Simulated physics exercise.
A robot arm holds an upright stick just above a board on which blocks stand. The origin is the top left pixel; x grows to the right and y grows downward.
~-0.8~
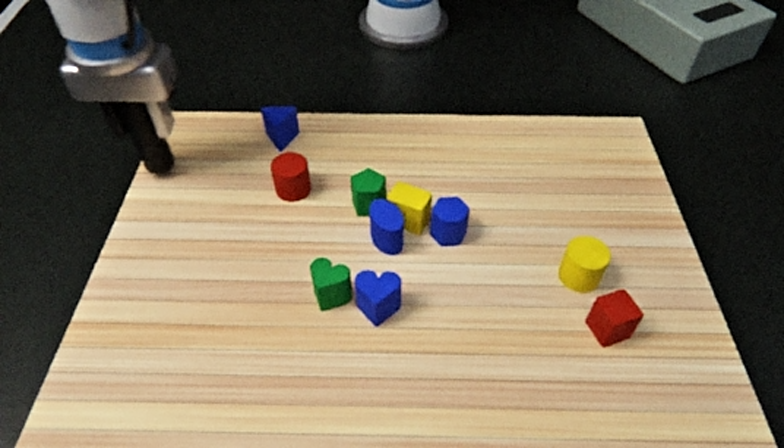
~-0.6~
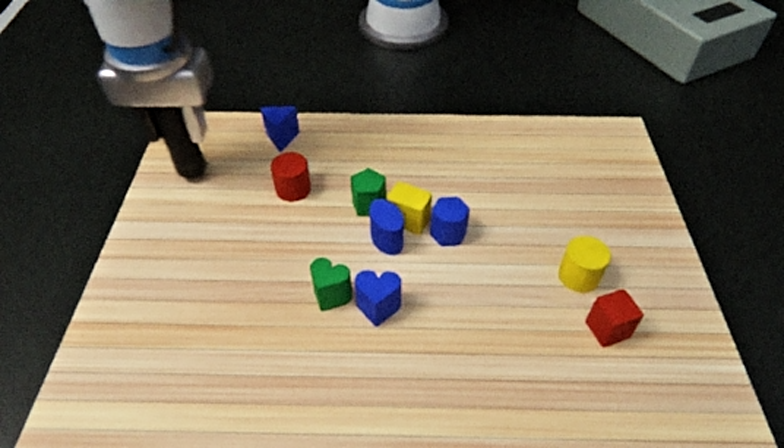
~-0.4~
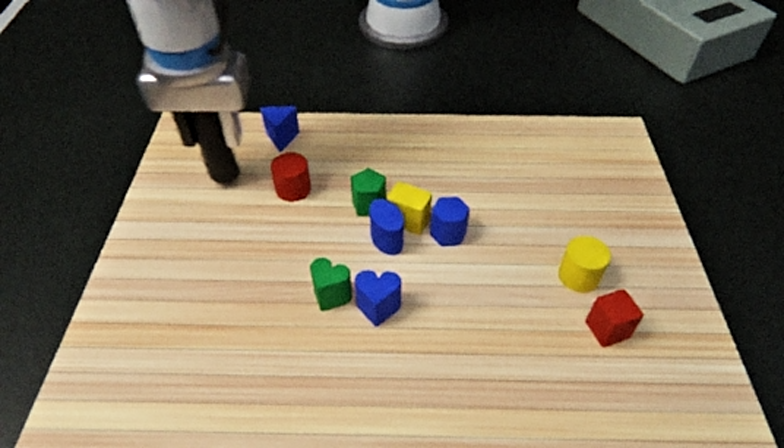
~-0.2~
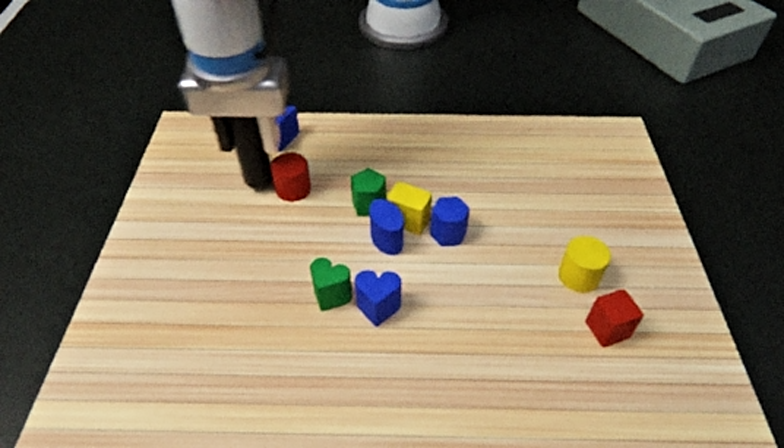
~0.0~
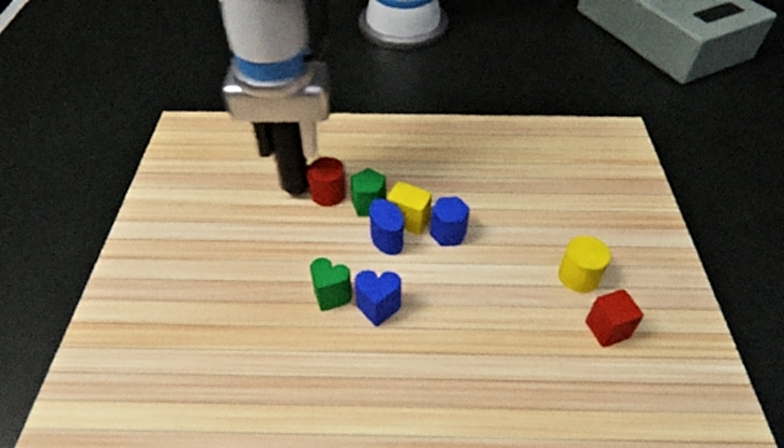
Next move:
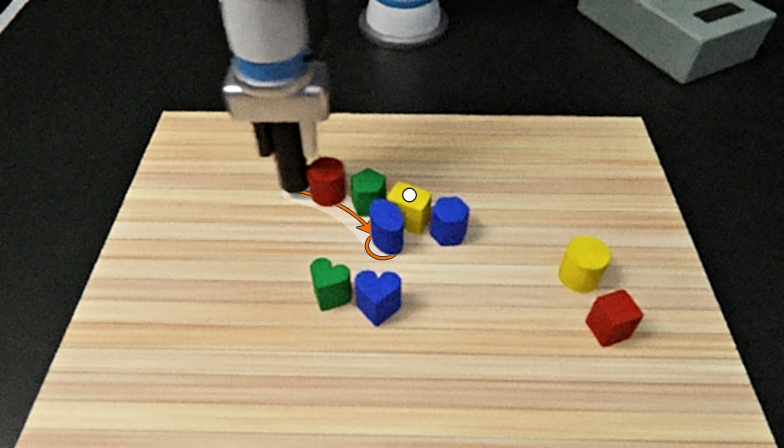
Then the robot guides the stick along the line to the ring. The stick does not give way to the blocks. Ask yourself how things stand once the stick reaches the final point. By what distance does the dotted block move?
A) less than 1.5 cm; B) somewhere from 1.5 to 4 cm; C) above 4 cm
The answer is A.
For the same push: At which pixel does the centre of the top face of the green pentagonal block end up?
I'd say the green pentagonal block ends with its top centre at (409, 171).
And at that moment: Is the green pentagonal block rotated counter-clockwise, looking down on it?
I'd say no.
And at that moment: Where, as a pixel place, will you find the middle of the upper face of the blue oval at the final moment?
Answer: (414, 240).
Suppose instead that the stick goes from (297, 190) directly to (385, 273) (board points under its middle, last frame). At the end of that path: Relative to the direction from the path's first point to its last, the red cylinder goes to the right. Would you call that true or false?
My answer: False.
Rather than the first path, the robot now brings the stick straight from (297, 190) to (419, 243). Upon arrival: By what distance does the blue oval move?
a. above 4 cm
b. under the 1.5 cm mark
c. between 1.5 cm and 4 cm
a
Path on the board, from (297, 190) over (331, 201) and (360, 220) to (383, 245); the dot is on the yellow oblong block.
On the path given first. One third of the way, stick (330, 195); red cylinder (362, 169); green pentagonal block (395, 177), turned 30° clockwise; yellow oblong block (419, 197), turned 15° clockwise.
Two thirds of the way, stick (360, 214); red cylinder (374, 169); green pentagonal block (409, 171), turned 40° clockwise; yellow oblong block (421, 197), turned 25° clockwise.
At the end, stick (383, 239); red cylinder (374, 169); green pentagonal block (409, 171), turned 40° clockwise; blue oval (414, 240); yellow oblong block (421, 197), turned 25° clockwise.
